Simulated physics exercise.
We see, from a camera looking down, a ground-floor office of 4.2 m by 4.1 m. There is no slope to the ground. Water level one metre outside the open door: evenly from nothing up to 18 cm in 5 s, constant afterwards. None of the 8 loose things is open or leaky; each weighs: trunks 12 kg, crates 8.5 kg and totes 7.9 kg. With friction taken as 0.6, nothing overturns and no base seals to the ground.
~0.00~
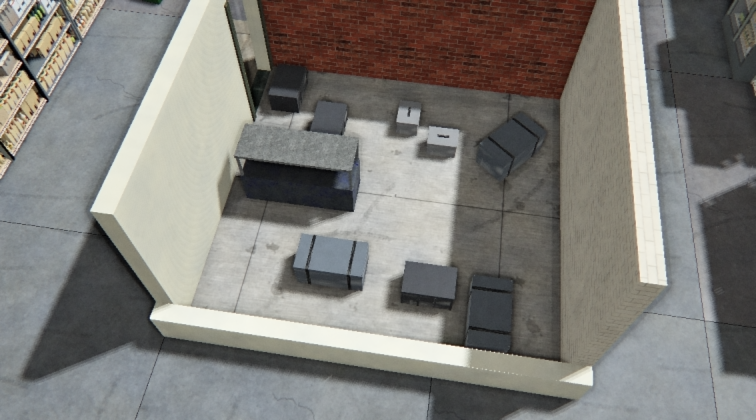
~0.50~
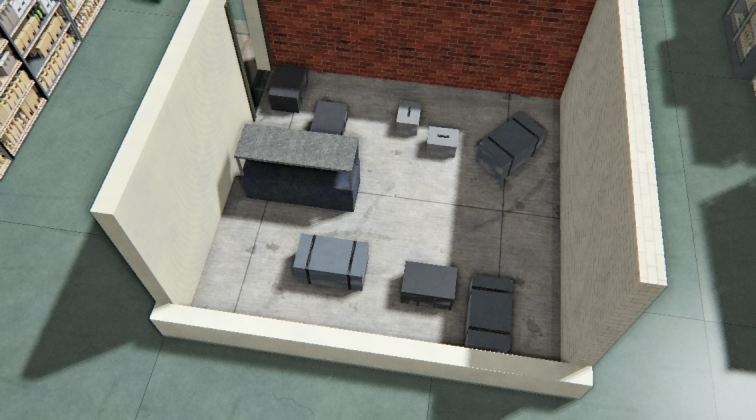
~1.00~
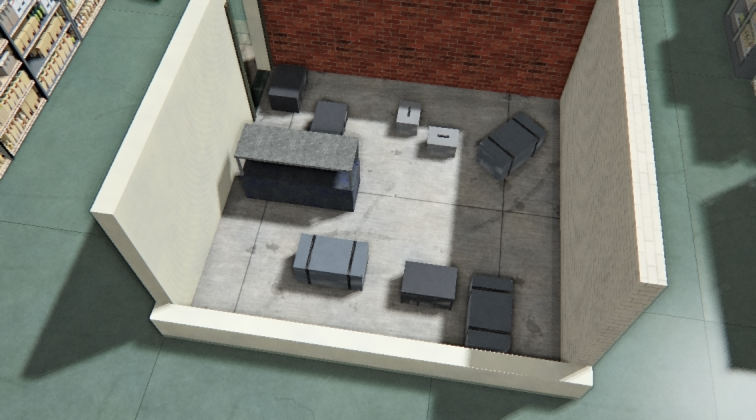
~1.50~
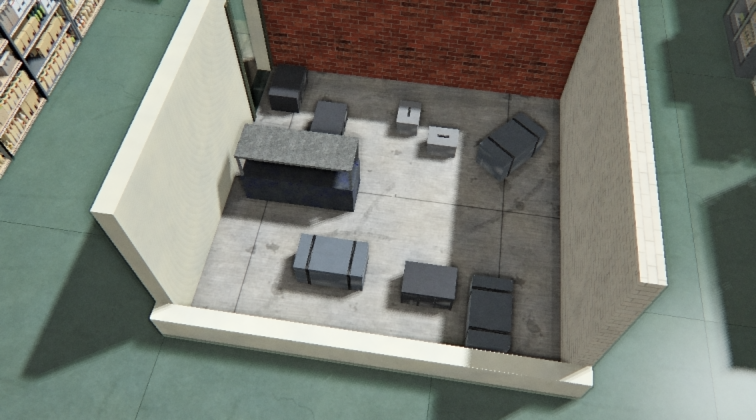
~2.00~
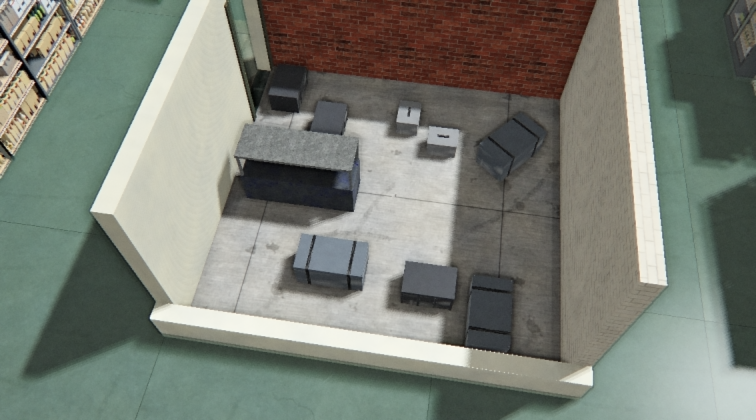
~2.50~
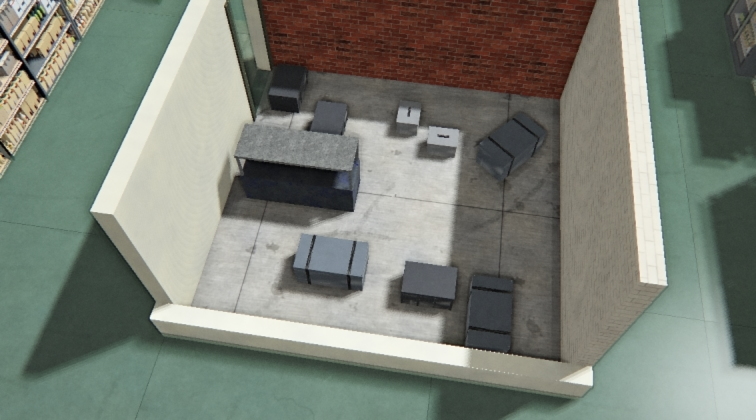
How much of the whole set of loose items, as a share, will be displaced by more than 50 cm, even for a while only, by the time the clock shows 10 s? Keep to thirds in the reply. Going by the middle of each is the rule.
My answer: One to two thirds.
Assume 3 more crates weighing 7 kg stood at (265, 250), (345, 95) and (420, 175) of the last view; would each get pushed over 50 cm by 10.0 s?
Result by item, in order: Inside the cutoff, beyond the cutoff, beyond the cutoff.
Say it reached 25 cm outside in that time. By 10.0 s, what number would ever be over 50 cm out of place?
Under that setup the answer is 5.
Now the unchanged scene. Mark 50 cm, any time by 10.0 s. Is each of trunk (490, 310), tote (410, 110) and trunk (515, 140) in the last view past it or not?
One by one: Below; above; above.
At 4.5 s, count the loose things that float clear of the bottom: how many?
Count at that moment: 0.
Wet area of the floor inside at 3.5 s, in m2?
Wet area: Approx. 1.0 m2.
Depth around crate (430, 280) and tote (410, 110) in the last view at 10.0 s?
I'd put it at 3 cm and 10 cm respectively.
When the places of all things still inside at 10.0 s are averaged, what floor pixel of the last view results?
They're centred close to (476, 225).
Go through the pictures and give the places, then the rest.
A trunk at (513, 138) rests on the ground; a crate at (328, 119), on the bottom; water covers 0.0 m2; 0 of 8 have shifted, in the first frame.
A trunk at (513, 138) rests on the ground; a crate at (328, 119), on the bottom; 0.0 m2 under water; 0 of 8 have shifted, in the second frame.
A trunk at (513, 138), on the bottom; a crate at (328, 119), on the bottom; water covers 0.0 m2; 0 of 8 have shifted, in the third frame.
A trunk at (513, 138) rests on the ground; a crate at (328, 119) rests on the ground; 0.0 m2 under water; 0 of 8 have shifted, in the fourth frame.
A trunk at (513, 138) rests on the ground; a crate at (328, 119) rests on the ground; 0.0 m2 under water; 0 of 8 have shifted, in the fifth frame.
A trunk at (513, 138) rests on the ground; a crate at (328, 119) rests on the ground; 0.1 m2 under water; 0 of 8 have shifted, in the sixth frame.
After 3.5 s 0 of 8 are over 50 cm from their spots; 0 afloat.
After 4.5 s 1 of 8 are over 50 cm from their spots; 0 afloat.
After 7.0 s 2 of 8 are over 50 cm from their spots; 0 afloat.
After 10.0 s 4 of 8 are over 50 cm from their spots, and 4 have been at some point; 4 afloat.
